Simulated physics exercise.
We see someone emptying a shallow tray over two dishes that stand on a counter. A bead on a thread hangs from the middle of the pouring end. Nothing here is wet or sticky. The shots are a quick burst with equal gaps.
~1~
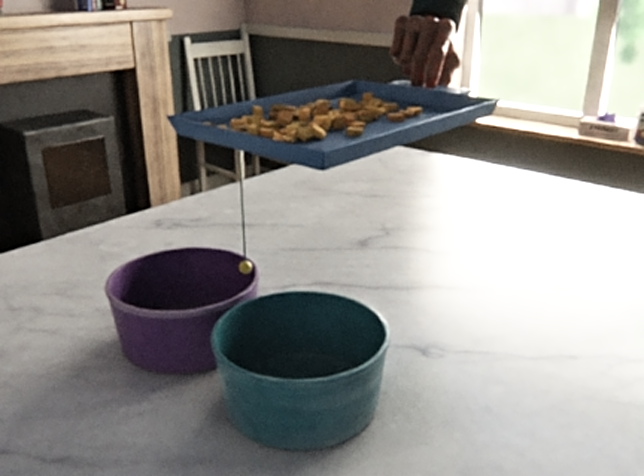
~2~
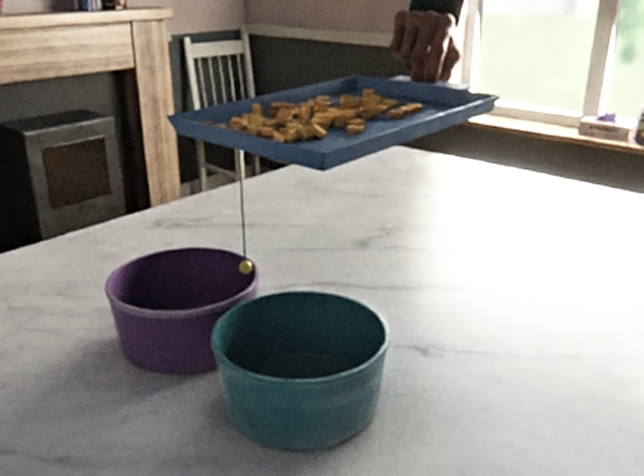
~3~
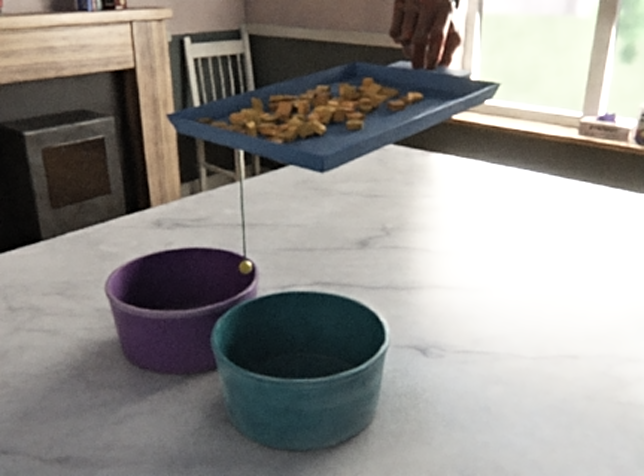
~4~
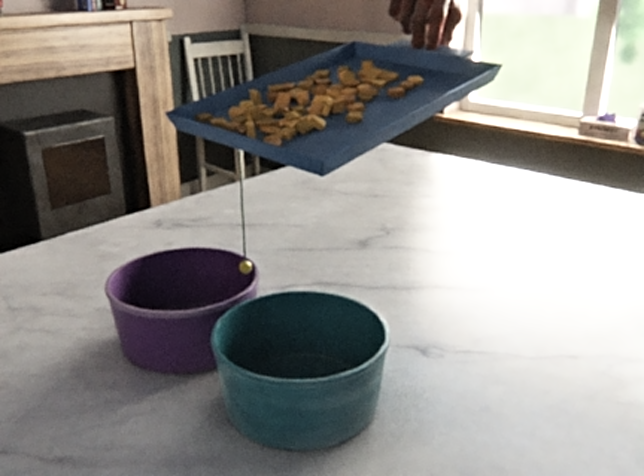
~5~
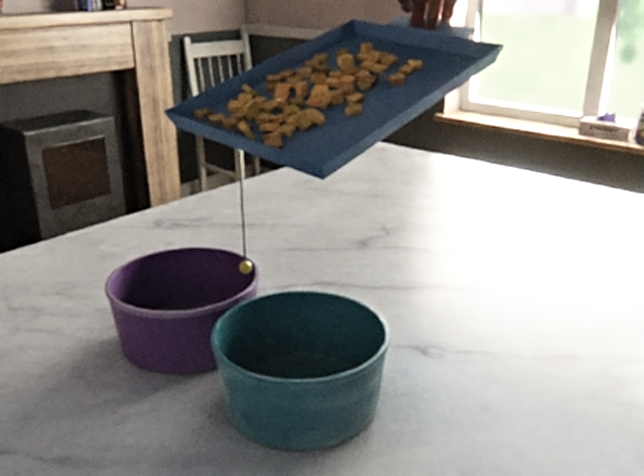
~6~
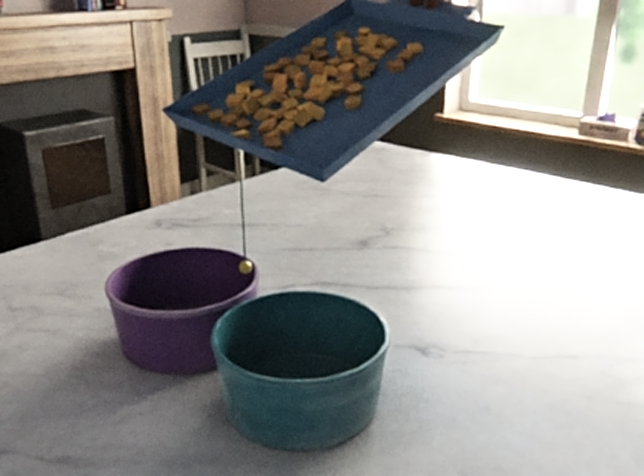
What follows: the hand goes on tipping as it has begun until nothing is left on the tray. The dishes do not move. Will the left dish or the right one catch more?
The right one ends fuller.
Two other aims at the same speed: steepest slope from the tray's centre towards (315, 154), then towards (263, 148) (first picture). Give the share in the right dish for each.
Roughly 100 per cent, and 40 per cent.
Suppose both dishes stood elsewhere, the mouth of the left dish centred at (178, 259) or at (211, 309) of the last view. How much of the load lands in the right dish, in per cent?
About 80 and 20 per cent.
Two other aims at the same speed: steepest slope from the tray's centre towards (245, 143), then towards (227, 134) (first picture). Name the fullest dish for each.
First the left dish, then the dish on the left.
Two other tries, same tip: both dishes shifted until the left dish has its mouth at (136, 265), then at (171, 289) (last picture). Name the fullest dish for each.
First the right one, then right.
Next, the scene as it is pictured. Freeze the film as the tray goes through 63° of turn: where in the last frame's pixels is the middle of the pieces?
Around (278, 140).
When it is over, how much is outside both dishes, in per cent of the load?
Some 10 per cent.
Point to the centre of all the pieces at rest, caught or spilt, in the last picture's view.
At about (287, 390).
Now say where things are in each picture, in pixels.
The first picture shows corners of the pouring end (176, 116) and (323, 149), level; middle of the load (322, 120), cereal squares; left dish (123, 329); right dish (238, 398); bead on its thread (246, 267).
The second picture shows corners of the pouring end (176, 116) and (323, 150), level; middle of the load (322, 118).
The third picture shows corners of the pouring end (175, 114) and (322, 152), tipped barely, lowest at the right corner; middle of the load (322, 111).
The fourth picture shows corners of the pouring end (174, 112) and (322, 156), tipped a little, lowest at the right corner; middle of the load (321, 101).
The fifth picture shows corners of the pouring end (173, 110) and (321, 160), tipped a little, lowest at the right corner; middle of the load (320, 91).
The sixth picture shows corners of the pouring end (171, 108) and (321, 164), tipped clearly, lowest at the right corner; middle of the load (319, 82); left dish (123, 329); right dish (238, 398).
Just after the last frame, tray tipped steeply; almost all on the tray; about a tenth in the air.
A moment on, tray tipped right over; roughly a quarter on the tray; roughly half in the right dish; about a tenth in the left dish; just a few outside both; roughly a quarter in the air.
Further on, tray tipped past a quarter turn; the larger part in the right dish; about a tenth in the left dish; about a tenth outside both.
When it is over, tray tipped past a quarter turn; the larger part in the right dish; about a tenth in the left dish; about a tenth outside both.
